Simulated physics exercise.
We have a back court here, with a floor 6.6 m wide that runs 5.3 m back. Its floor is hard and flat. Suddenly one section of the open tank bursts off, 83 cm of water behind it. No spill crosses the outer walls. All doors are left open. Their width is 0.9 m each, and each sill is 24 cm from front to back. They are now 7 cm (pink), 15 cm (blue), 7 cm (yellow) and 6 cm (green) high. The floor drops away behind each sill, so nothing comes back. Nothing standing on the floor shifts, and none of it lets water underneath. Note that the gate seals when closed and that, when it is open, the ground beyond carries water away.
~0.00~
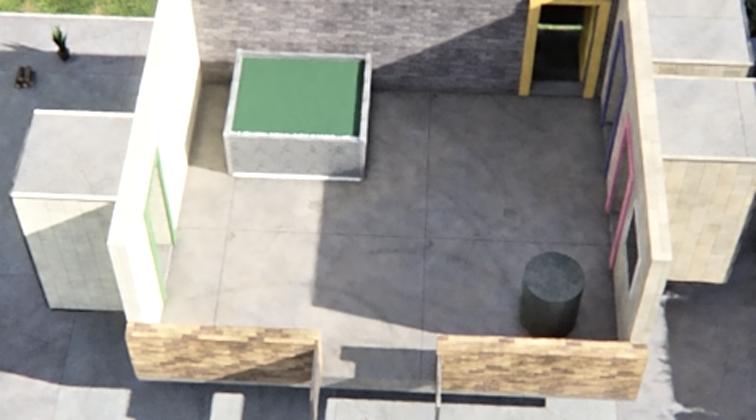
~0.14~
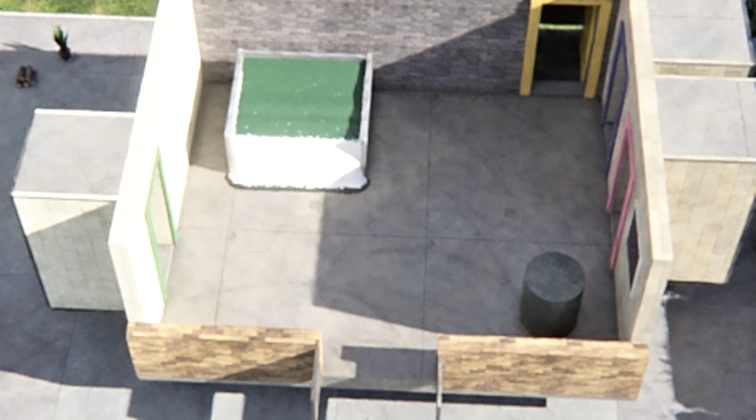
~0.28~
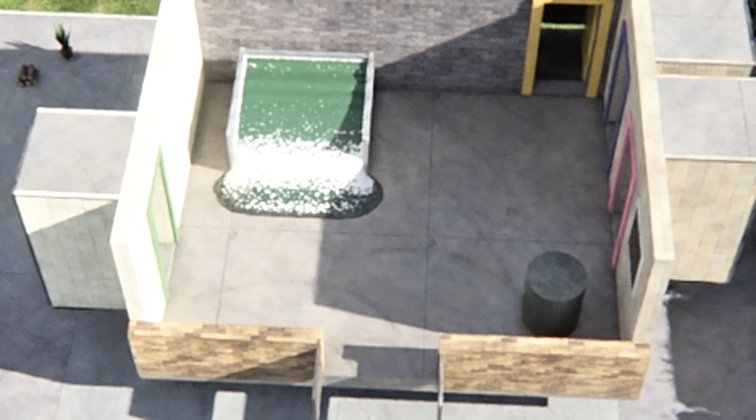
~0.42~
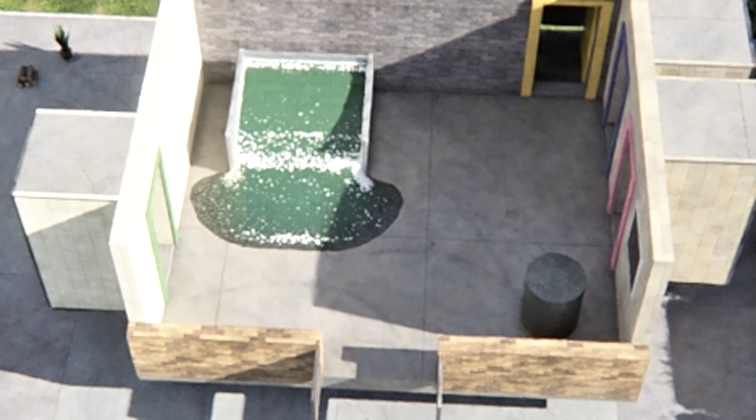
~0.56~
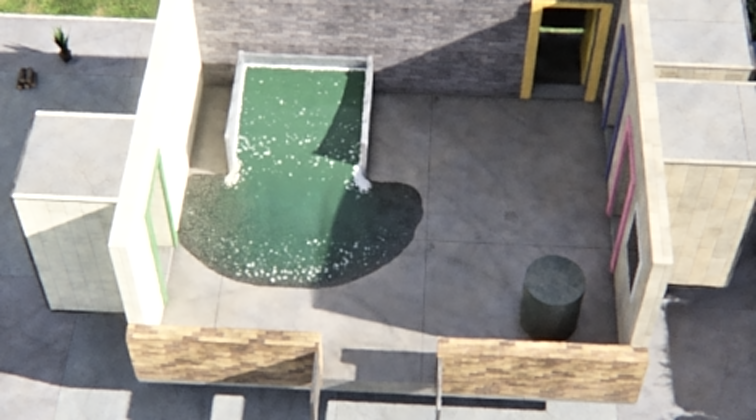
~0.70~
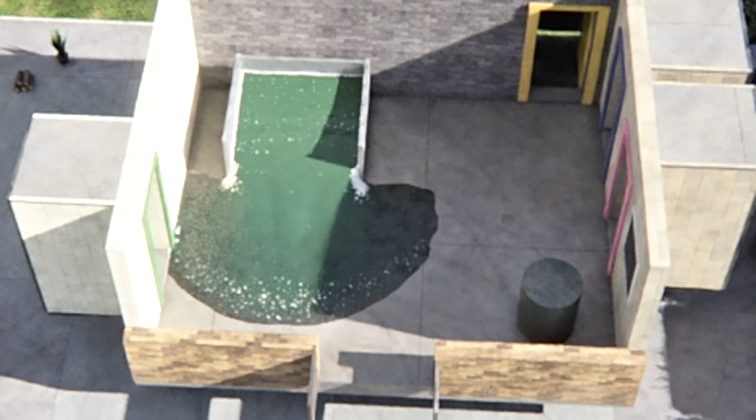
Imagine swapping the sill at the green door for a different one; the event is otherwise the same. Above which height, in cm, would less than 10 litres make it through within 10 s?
Above roughly 23 cm.
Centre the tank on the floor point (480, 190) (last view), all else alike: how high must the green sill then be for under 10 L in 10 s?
About 10.0 centimetres.
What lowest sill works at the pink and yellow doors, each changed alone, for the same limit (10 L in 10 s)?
Roughly 7.0 cm for the pink door and roughly 12.0 cm for the yellow door.
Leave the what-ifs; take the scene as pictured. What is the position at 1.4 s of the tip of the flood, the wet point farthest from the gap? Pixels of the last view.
In the last picture, around (444, 372).
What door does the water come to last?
The yellow door.
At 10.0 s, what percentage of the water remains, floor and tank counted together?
Roughly 62 percent of the water remains.
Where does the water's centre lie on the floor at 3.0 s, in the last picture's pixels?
The water is centred near (297, 266).
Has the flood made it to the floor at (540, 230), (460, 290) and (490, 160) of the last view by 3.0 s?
One by one: Clear, drenched, clear.
After 1.4 s water covers 45 % of the floor, deepest (46 cm) near (165, 359); 14 cm at the green door, 5 litres in over its 6 cm sill.
After 3.0 s water covers 55 % of the floor, deepest (26 cm) near (228, 362); 21 cm at the green door, 94 litres in over its 6 cm sill.
After 10.0 s water covers 100 % of the floor, deepest (10 cm) near (596, 138); 5 cm at the green door, 183 litres in over its 6 cm sill.
At the green door as built, the water arrived by 0.8 s and peaked near 22 cm at 2.6 s.
Run again over the same 10 s with other heights there, 24 litres in over 18.5 cm, 7 litres over 25 cm. The limit of 10 litres is kept from about 23 cm up.
